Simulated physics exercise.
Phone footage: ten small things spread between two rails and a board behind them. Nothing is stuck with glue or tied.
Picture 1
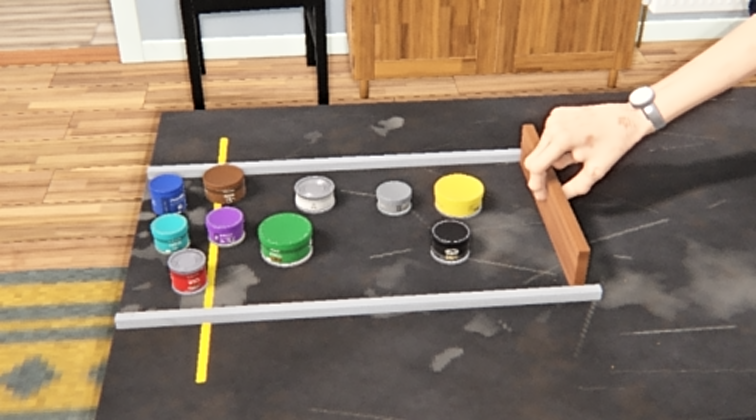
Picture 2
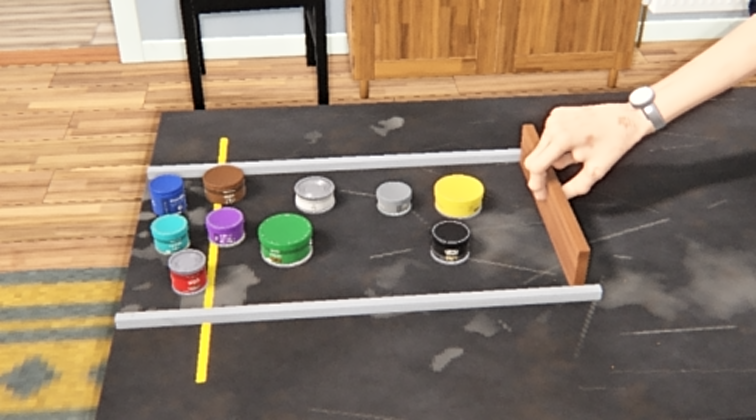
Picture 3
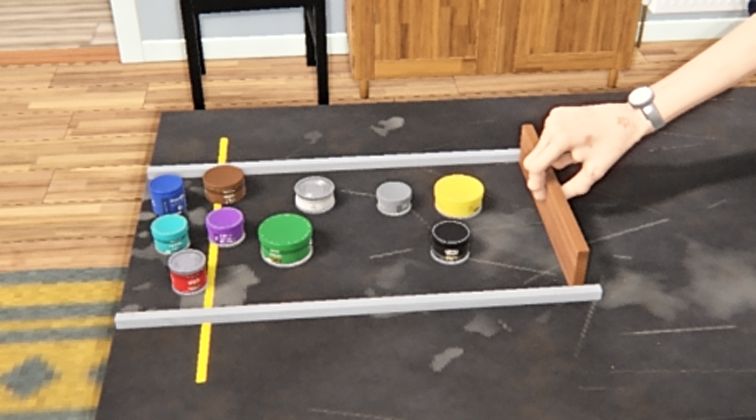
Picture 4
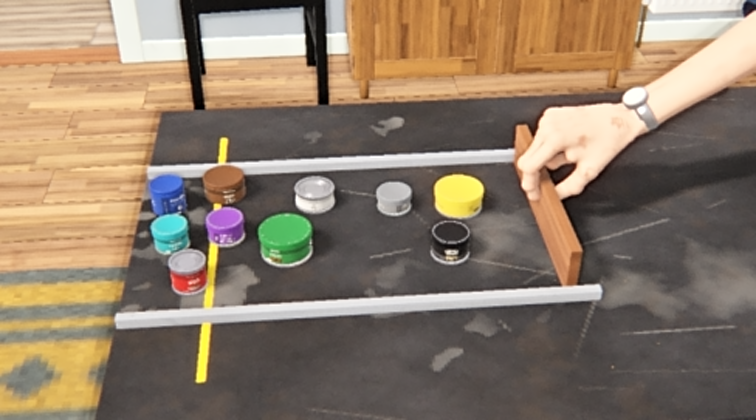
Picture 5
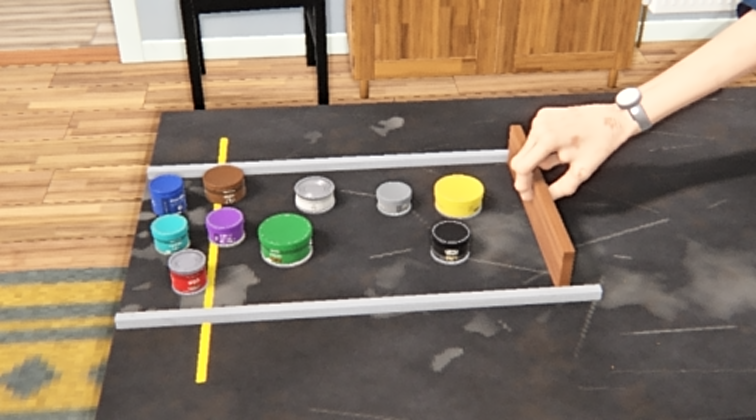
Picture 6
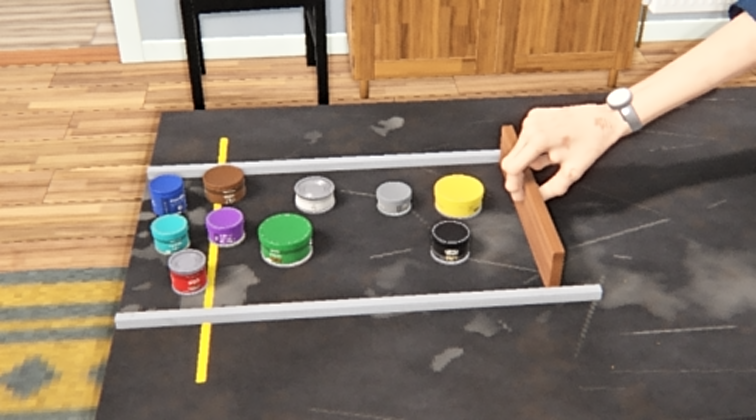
On a dark, scuffed tabletop, ten small colourful pots and tins sit between two pale rails, some near a strip of yellow tape at the left. A hand wearing a watch holds a wooden board upright at the right, still at first, then slides it slightly left while the containers stay put.
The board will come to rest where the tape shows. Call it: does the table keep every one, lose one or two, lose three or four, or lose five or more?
It loses one or two.
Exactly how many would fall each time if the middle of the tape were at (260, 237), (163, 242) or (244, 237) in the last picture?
So, one try after another, the floor gets 0, then 6, then 0.
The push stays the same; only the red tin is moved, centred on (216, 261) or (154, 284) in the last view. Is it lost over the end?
In the two tries the red tin is not knocked off and is not knocked off, in that order.
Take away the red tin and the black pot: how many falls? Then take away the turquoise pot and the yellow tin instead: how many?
The first count is 1 and the second is 0.
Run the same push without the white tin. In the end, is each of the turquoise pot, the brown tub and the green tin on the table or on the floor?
So: The turquoise pot goes down, the brown tub does not drop, the green tin does not drop.
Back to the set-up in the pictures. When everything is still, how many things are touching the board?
The count in contact is 3.
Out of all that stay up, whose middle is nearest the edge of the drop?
The blue tub is foremost.
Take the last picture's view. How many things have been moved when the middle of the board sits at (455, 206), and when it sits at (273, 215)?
Well, it's 3 at the first one and 7 at the second.
Early on, none off yet; blue tub at rest near (168, 196); turquoise pot at rest near (171, 235); red tin at rest near (189, 273).
Finally, the number that fall off is one or two; lost, turquoise pot.
